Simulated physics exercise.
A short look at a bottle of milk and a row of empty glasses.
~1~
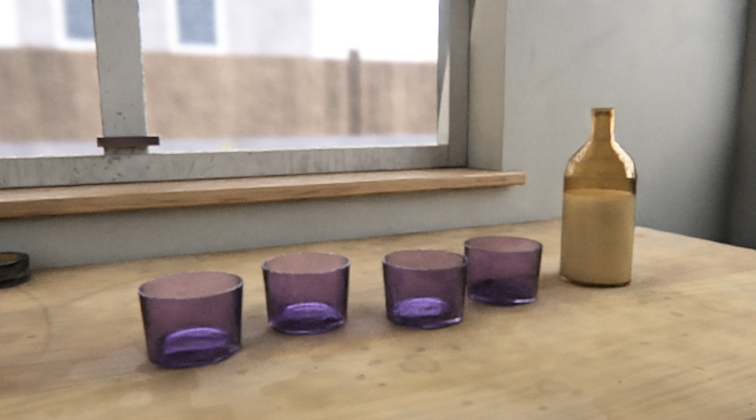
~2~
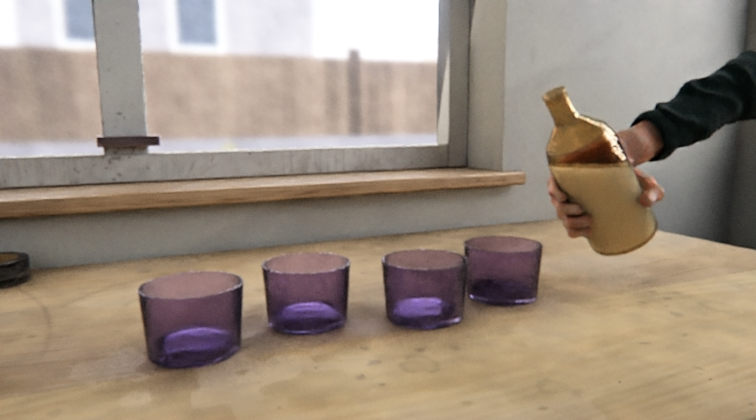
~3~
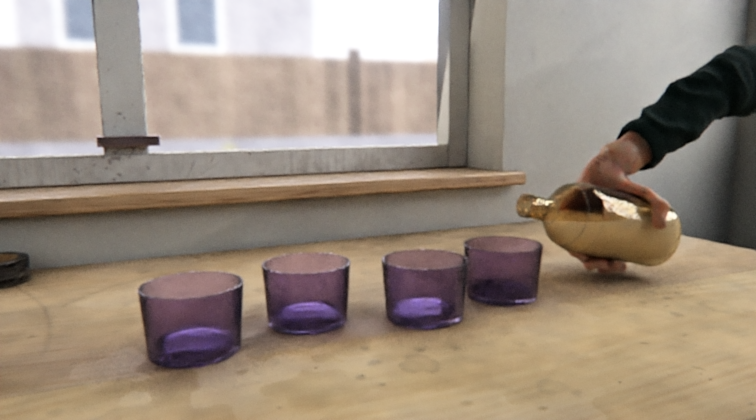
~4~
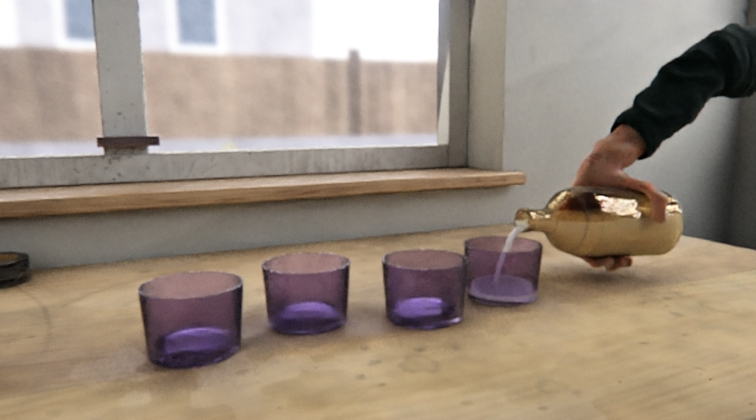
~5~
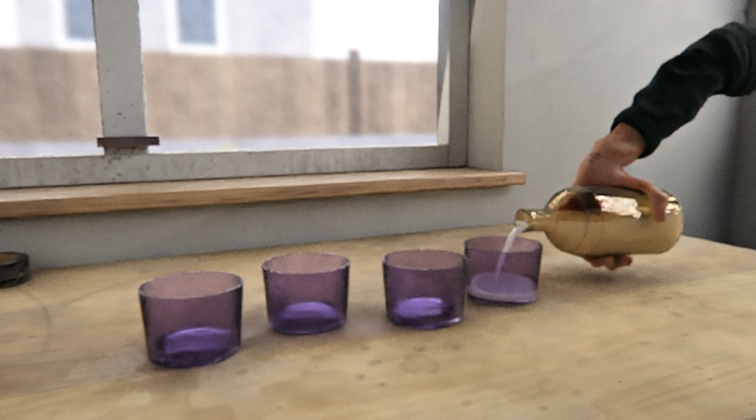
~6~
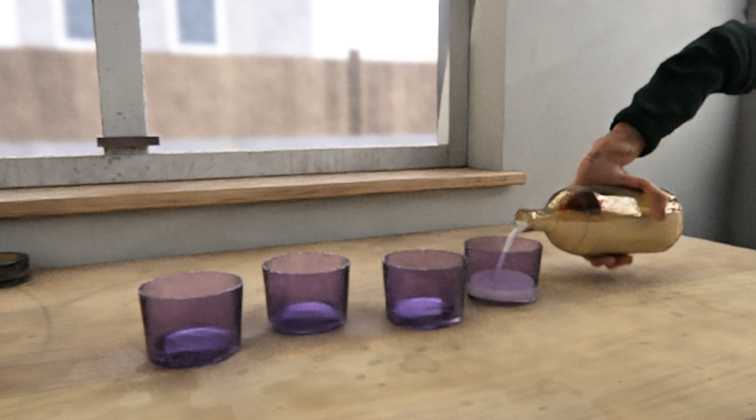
A hand lifted an amber bottle of milk from the wooden table, tilted it to the left, and poured a thin white stream into the rightmost of four purple glasses, which slowly began filling.
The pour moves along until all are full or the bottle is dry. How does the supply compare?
It runs short.
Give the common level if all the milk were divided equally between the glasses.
Near 50 in a hundred.
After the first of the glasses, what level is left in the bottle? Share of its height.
I make it 25 per cent.
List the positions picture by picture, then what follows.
In the first picture, nothing is moving yet; bottle (599, 193) about half full; four glasses, the last at (194, 314).
In the second picture, the bottle is picked up; bottle (589, 165) tipped 35° with all of its load; the first is empty.
In the third picture, the bottle leans over the first small glass; bottle (590, 220) tipped 75° with all of its load; four glasses, the last at (194, 314).
In the fourth picture, the milk is flowing; bottle (591, 221) tipped 85° with nearly all of its load; the first is nearly empty.
In the fifth picture, the milk is flowing; bottle (591, 221) tipped 85° with nearly all of its load; four glasses, the last at (194, 314).
In the sixth picture, the milk is flowing; bottle (591, 221) tipped 85° with nearly all of its load; the first is about a quarter full.
Next, the first is about half full.
After that, the first is done and the bottle has about half of its load.
Finally, the bottle is empty with two filled and the next at about a quarter of a serving.
